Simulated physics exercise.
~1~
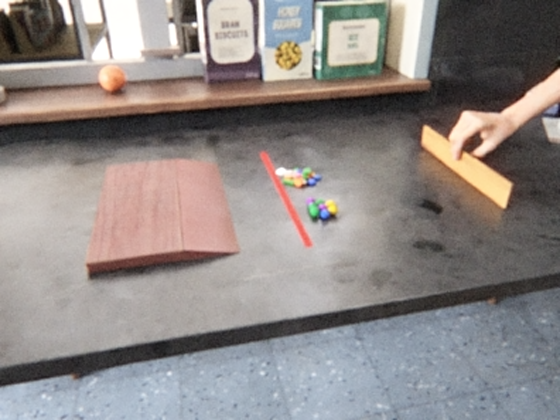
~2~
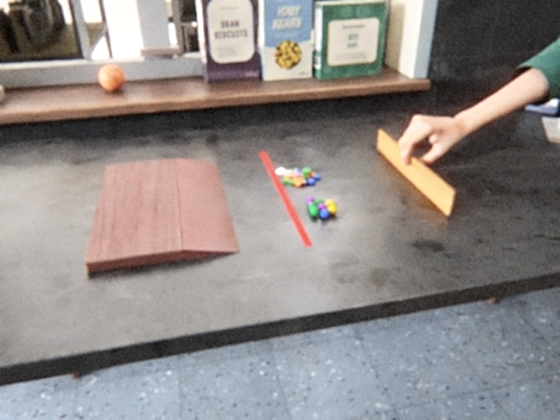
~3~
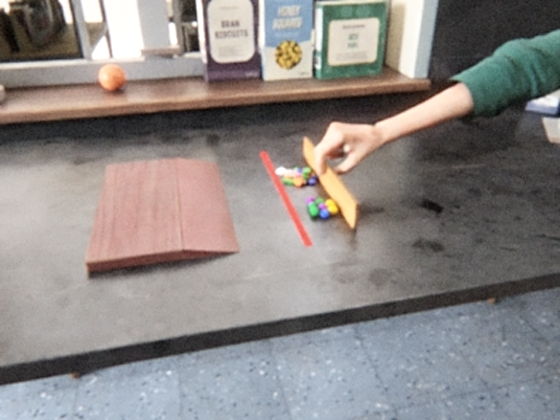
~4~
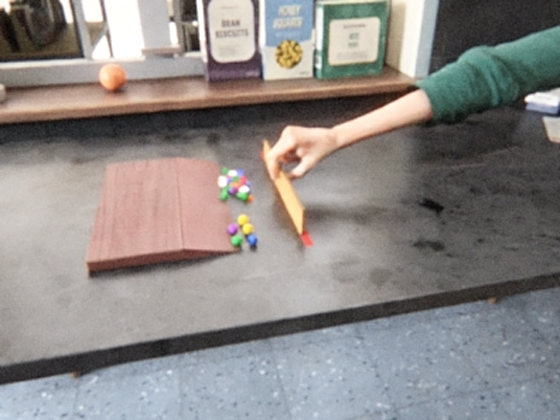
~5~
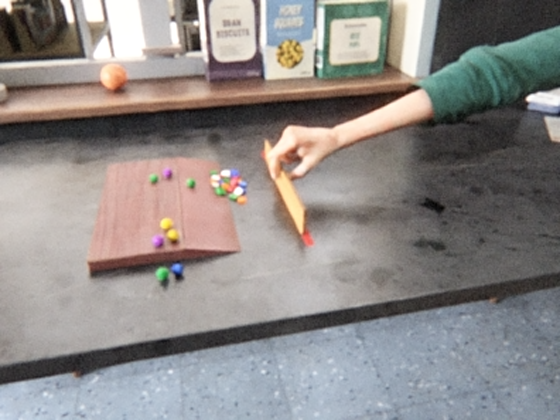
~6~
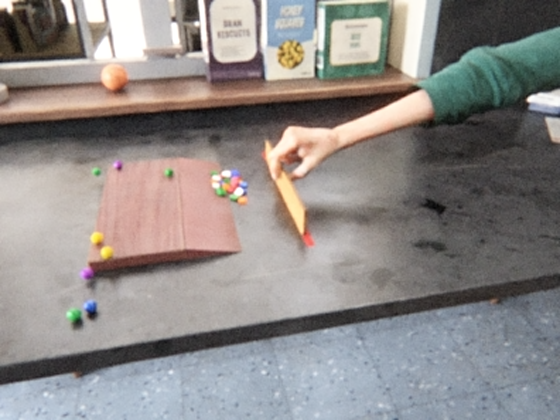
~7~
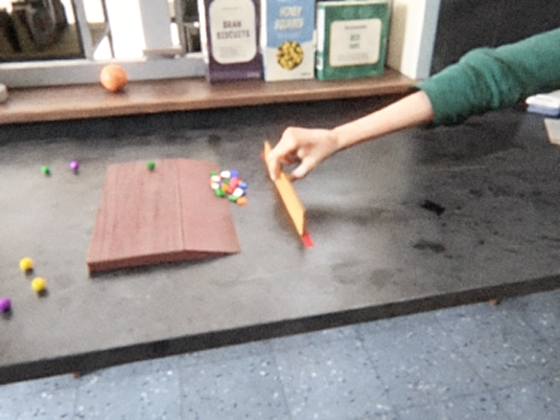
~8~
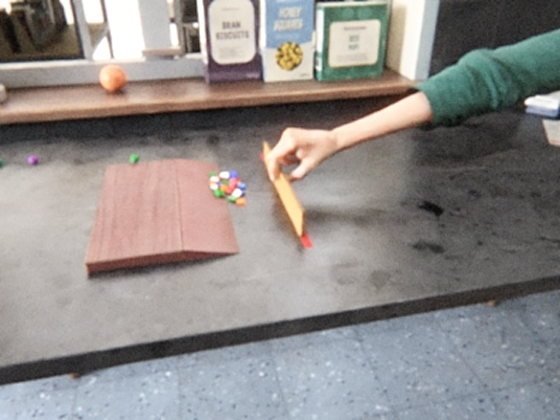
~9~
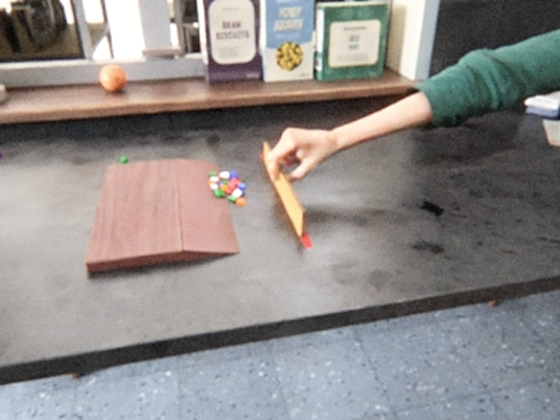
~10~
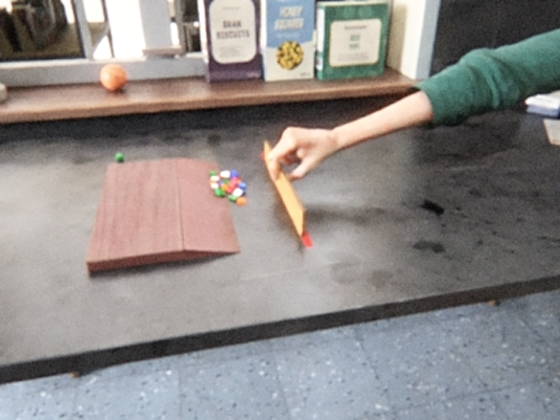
A hand swept an orange strip of wood left across a dark table into two clusters of colourful beads and stopped at the red tape; the nearer beads rolled on over and around the low wedge and away, while most of the farther ones stayed bunched beside it.
